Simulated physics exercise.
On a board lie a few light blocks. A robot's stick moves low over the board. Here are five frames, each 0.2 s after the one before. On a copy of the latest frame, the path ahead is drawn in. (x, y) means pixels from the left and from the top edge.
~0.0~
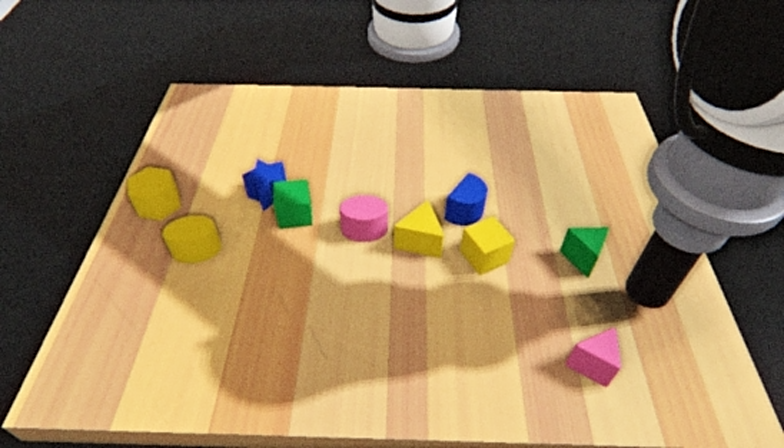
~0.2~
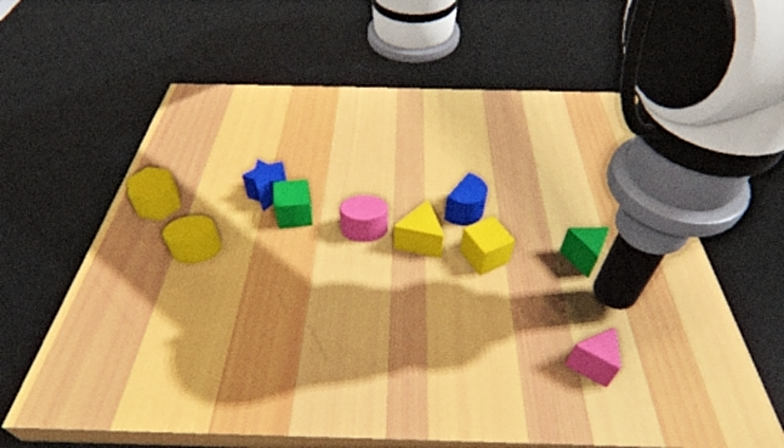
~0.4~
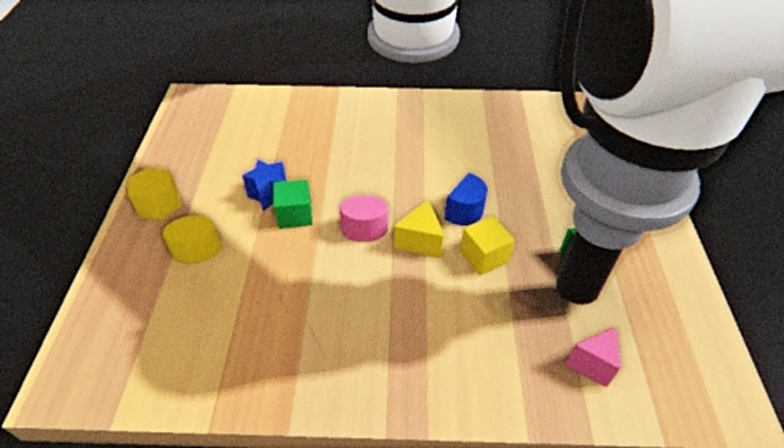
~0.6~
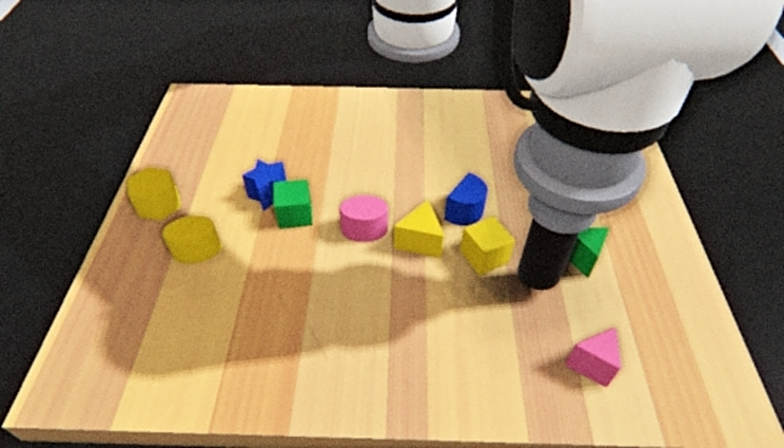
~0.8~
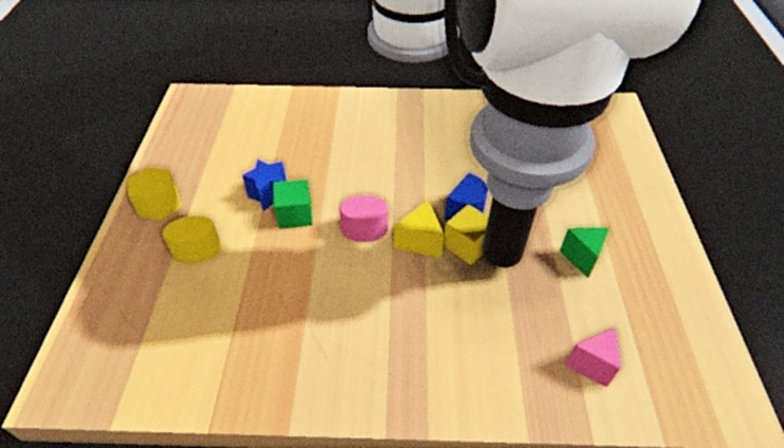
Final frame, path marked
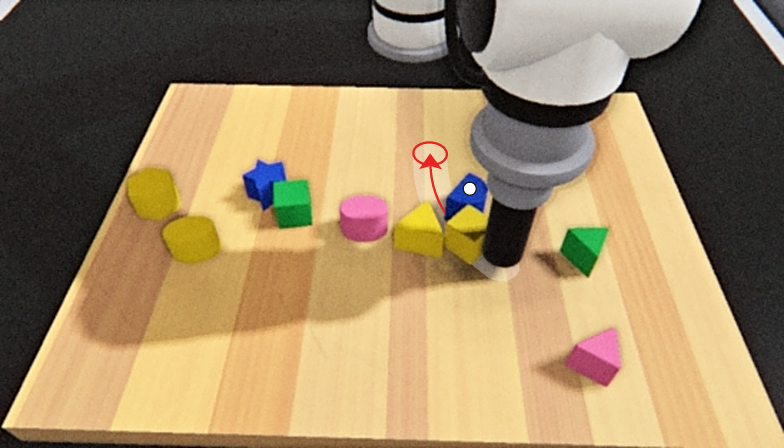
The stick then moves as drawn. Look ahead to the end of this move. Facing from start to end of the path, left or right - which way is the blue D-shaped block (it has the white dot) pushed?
My prediction: Rightwards.
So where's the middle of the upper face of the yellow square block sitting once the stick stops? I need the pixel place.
Put as a pixel place, it's (404, 179).
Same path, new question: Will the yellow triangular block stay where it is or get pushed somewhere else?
The answer is that it is displaced.
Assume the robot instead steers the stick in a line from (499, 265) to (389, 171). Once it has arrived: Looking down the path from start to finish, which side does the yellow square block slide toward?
Over to the left.
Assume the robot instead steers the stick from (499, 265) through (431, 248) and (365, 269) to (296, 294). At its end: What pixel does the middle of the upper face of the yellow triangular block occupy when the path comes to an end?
It comes to (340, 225).
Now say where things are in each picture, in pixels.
The first picture shows stick tip (647, 291); block tops, pink elliptical block (364, 206); yellow triangular block (422, 220); blue D-shaped block (470, 189); yellow square block (489, 233).
The second picture shows stick (615, 292); blocks unchanged.
The third picture shows stick (577, 287); blocks unchanged.
The fourth picture shows stick (539, 273); blocks unchanged.
The fifth picture shows stick (502, 252); pink elliptical block (364, 206); yellow triangular block (422, 220); blue D-shaped block (470, 189); yellow square block (472, 222).
Path on the board, from (499, 265) via (457, 228) and (434, 190), ending at (430, 153); the dot is on the blue D-shaped block.
On the path given first. One third of the way, stick (459, 215); yellow triangular block (405, 216), turned 30° anticlockwise; blue D-shaped block (463, 179), turned 45° clockwise; yellow square block (425, 194).
Two thirds of the way, stick (435, 176); yellow triangular block (405, 216), turned 35° anticlockwise; blue D-shaped block (462, 150); yellow square block (404, 179), turned 60° anticlockwise.
At the end, stick (431, 140); pink elliptical block in place; yellow triangular block (405, 216), turned 35° anticlockwise; blue D-shaped block (467, 138), turned 175° clockwise; yellow square block (404, 179), turned 60° anticlockwise.
